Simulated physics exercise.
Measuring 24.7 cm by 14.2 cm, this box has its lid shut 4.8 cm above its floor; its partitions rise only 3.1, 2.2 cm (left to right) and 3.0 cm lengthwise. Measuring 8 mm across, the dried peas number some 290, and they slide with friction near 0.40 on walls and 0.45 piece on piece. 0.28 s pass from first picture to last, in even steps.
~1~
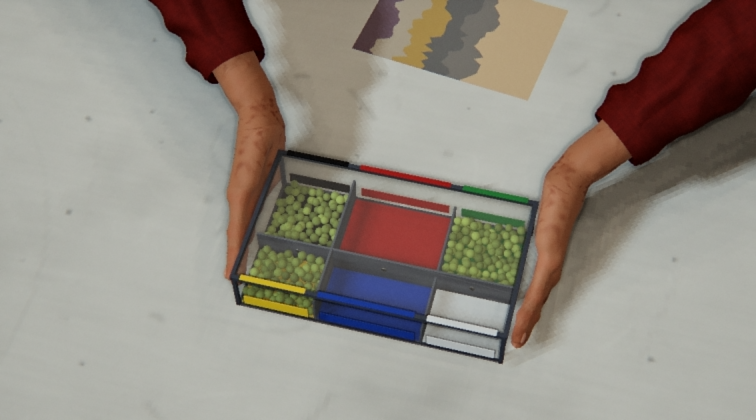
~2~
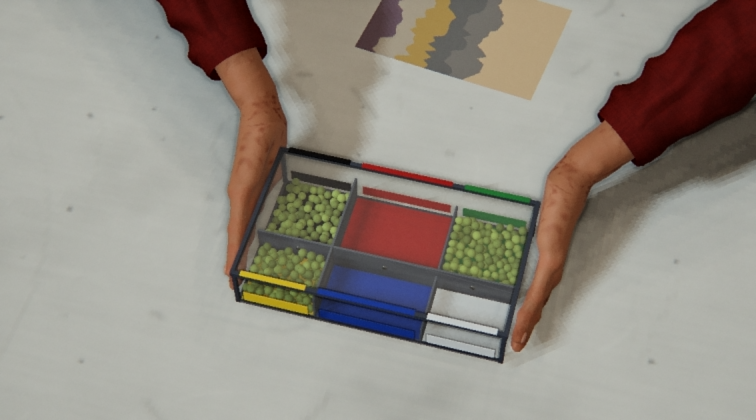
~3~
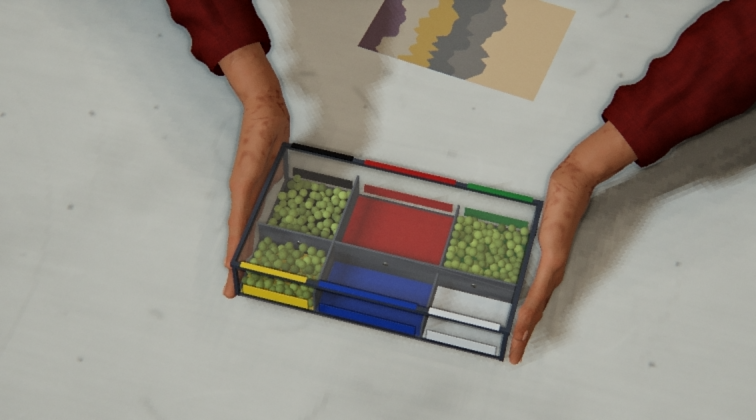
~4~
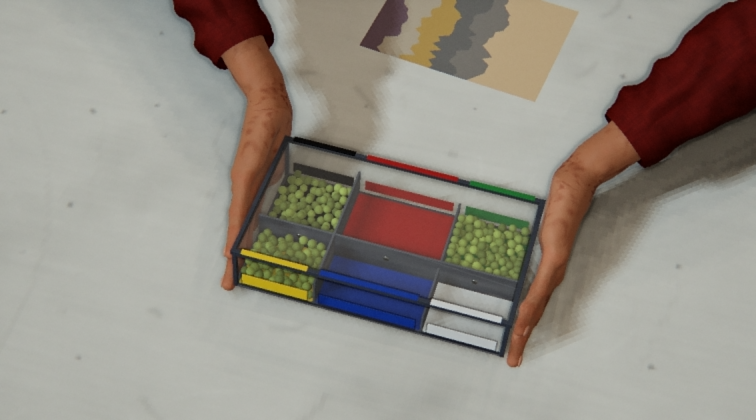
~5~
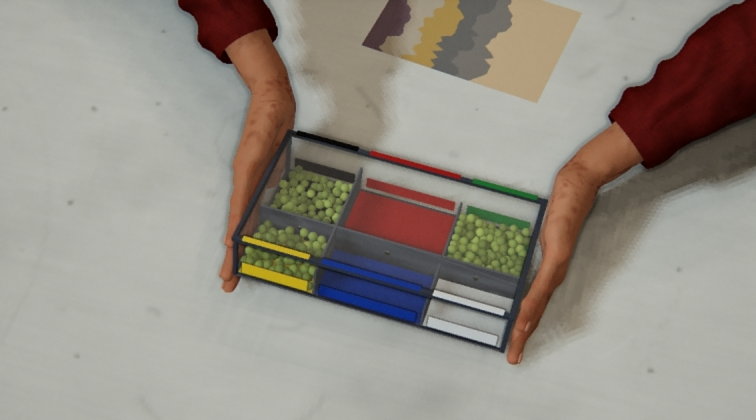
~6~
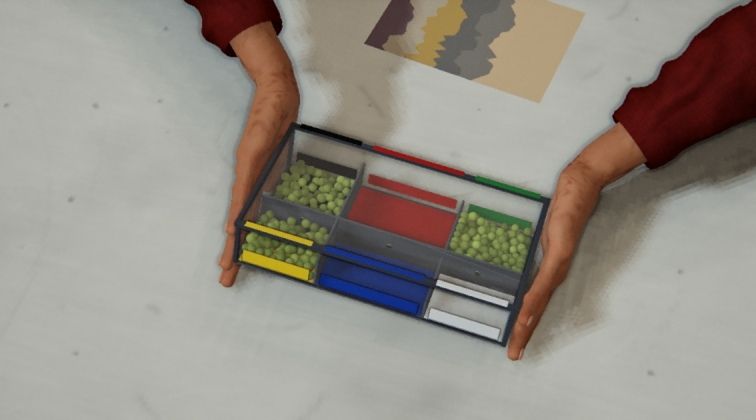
Two hands in red sleeves gradually tilted a clear, lidded box with colored edges, raising the side nearest the viewer, while the green peas stayed in the black, yellow and green sections.
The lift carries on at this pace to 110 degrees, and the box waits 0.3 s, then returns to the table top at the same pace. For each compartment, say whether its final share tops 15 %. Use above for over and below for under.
Verdicts: Red above, blue below, green above, yellow below, white below, black above.
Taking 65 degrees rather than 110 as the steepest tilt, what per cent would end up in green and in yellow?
Shares: Green 40, yellow 30, per cent.
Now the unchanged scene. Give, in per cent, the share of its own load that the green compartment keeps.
Some 100 per cent.
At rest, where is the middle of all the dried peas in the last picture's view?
(423, 228) or so.
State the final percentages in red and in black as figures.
The red one gets 20 per cent and the black one 35 per cent.
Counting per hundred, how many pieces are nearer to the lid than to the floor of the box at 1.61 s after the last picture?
About 60 per cent.
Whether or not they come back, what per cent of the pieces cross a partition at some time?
Roughly 30 in a hundred.
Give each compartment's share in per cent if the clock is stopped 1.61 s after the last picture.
You'd find red at 15, blue at 0, green at 40, yellow at 5, white at 0 and black at 40 per cent.
Then, 1.61 s after the last picture, tilt 110 degrees; red 15 %, green 40 %, yellow 5 %, black 40 %.
Then, 2.69 s after the last picture, tilt 55 degrees; red 20 %, green 40 %, black 35 %.
Then, 3.73 s after the last picture, tilt 0 degrees; red 20 %, green 40 %, black 35 %.
In the end, red 20 %, blue 0 %, green 40 %, yellow 0 %, white 0 %, black 35 %.
